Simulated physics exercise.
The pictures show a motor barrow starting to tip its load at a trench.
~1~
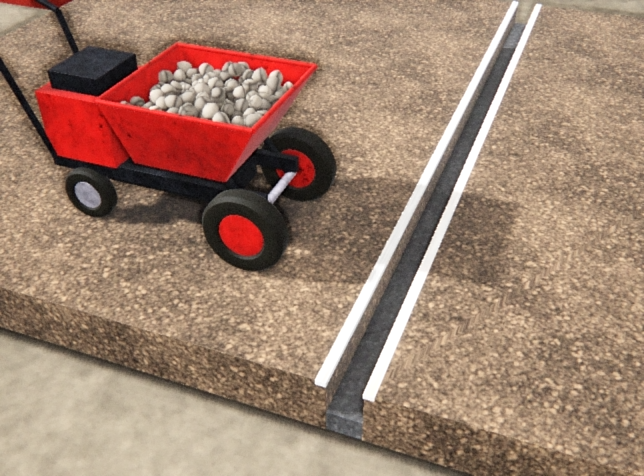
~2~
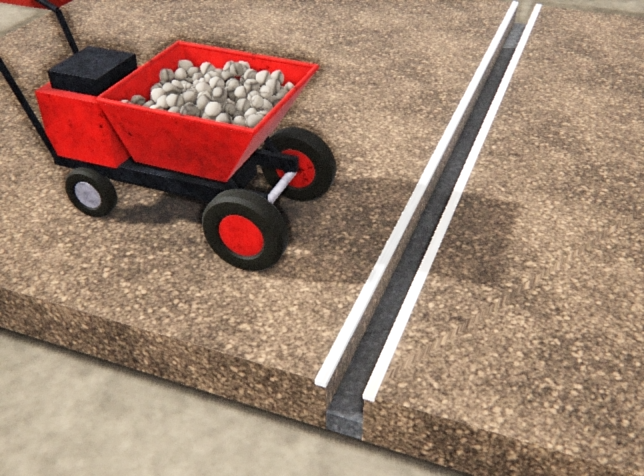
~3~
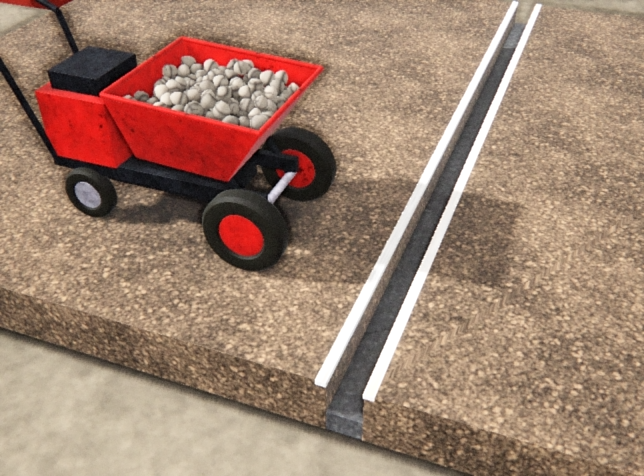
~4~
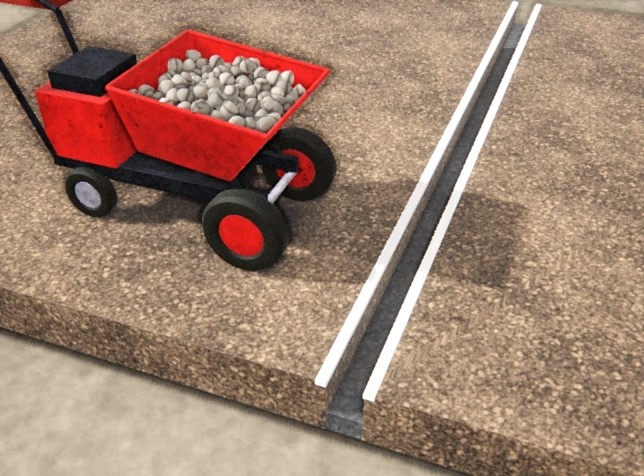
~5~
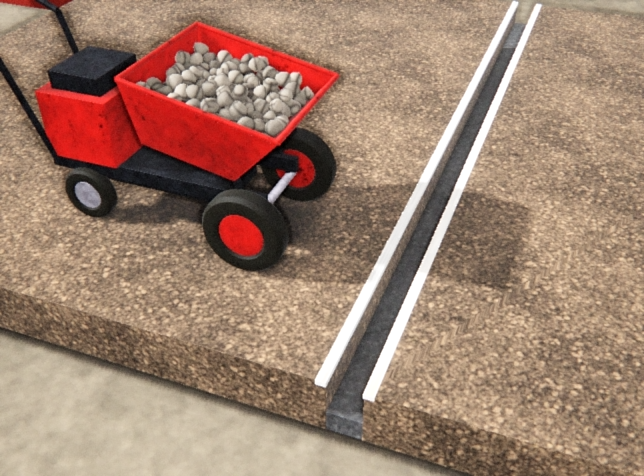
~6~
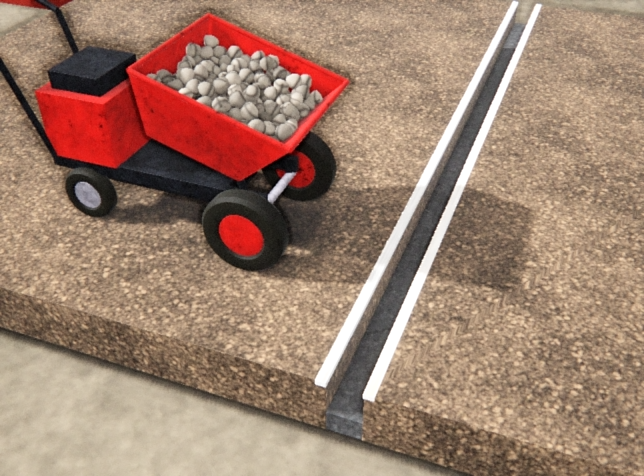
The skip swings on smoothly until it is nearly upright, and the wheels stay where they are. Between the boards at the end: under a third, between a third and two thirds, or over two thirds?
It catches between a third and two thirds.
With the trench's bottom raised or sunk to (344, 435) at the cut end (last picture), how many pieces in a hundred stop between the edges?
It comes to 60 per cent or so.
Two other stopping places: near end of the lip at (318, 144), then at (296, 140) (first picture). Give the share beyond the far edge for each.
Roughly 90 per cent, and 80 per cent.
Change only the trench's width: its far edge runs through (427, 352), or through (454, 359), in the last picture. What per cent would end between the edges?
Roughly 90 per cent, and 100 per cent.
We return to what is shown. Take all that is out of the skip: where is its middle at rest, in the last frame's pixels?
Near (416, 256).
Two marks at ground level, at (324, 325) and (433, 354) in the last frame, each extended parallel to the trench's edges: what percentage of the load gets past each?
About 100 and 20 per cent.
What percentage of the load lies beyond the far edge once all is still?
About 40 per cent.
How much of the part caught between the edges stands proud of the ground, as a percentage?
About 30 per cent.
Soon after the last picture, skip tipped steeply; all in the skip.
A little later, skip tipped right over; about two thirds in the skip; a stray few short of the trench; a small part in or heaped over the trench; a small part beyond it; a small part falling.
Later still, skip tipped right over; a small part in the skip; a stray few short of the trench; about half in or heaped over the trench; about a third beyond it.
By the end, skip tipped right over; a small part short of the trench; about half in or heaped over the trench; about half beyond it.
